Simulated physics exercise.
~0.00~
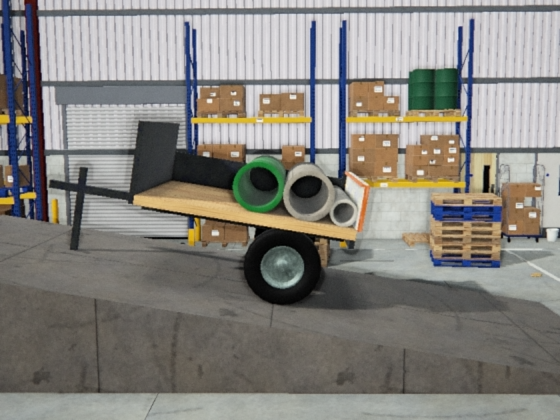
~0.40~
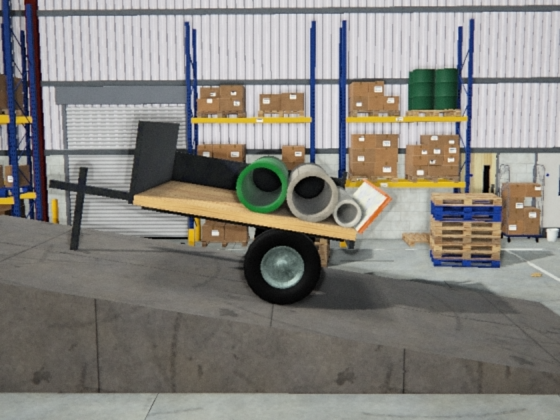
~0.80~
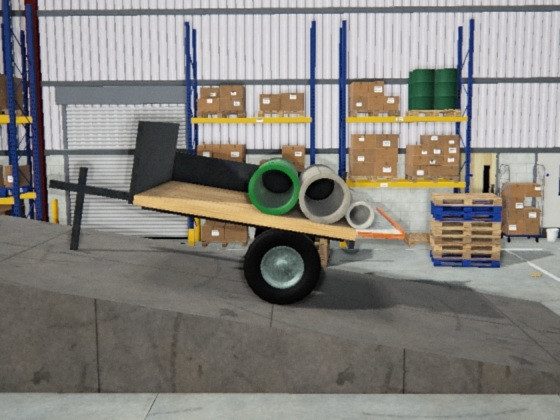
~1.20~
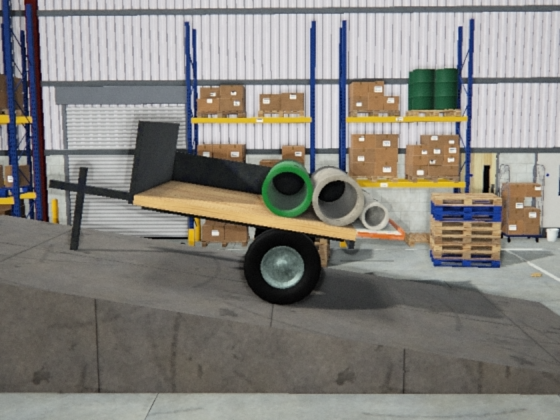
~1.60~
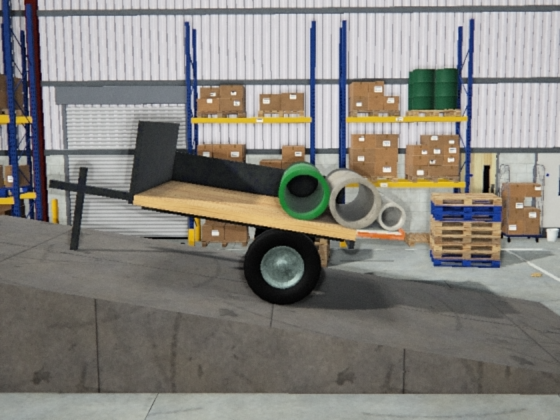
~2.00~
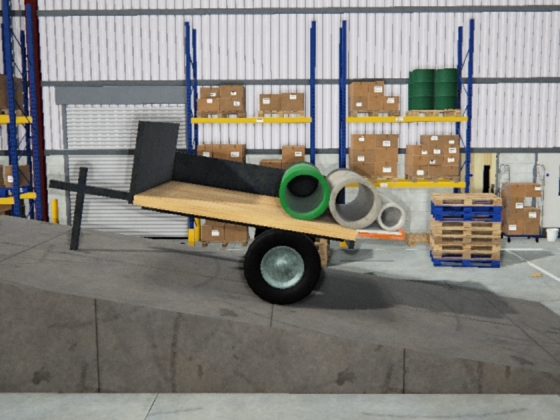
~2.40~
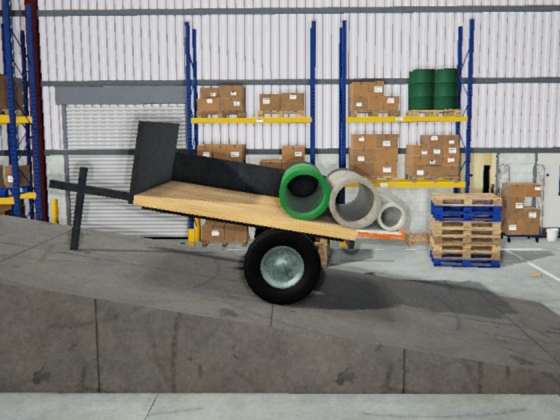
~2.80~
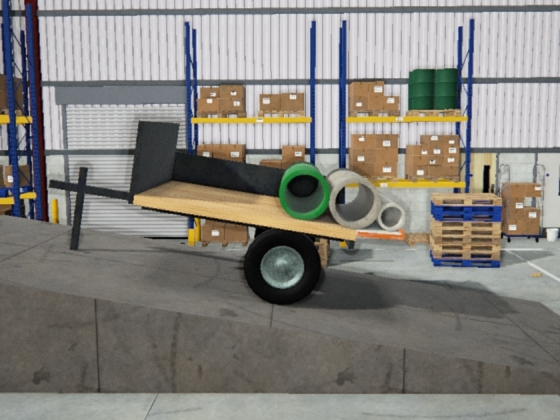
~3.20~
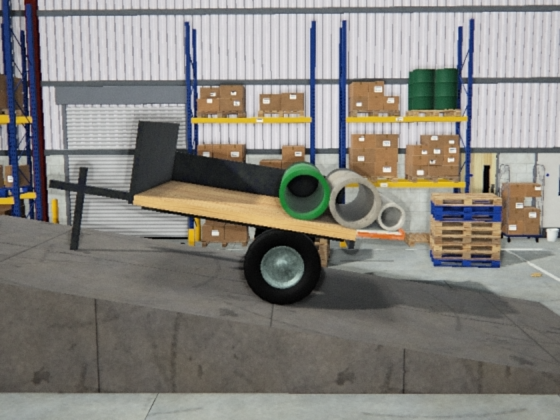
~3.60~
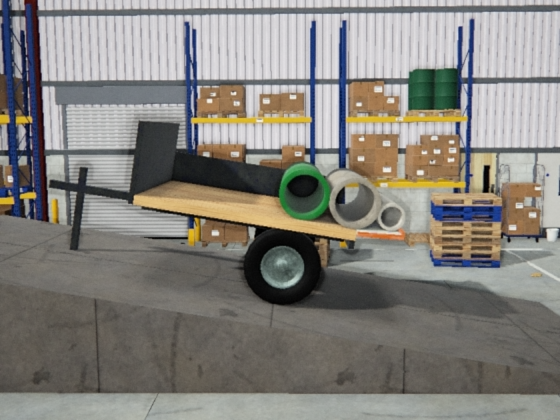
In a warehouse, a tilted trailer on a slope holds three hollow pipes as its tailgate swings down at the right end. The green pipe and two grey ones roll a short way right, then come to rest together, the green one still on the bed.
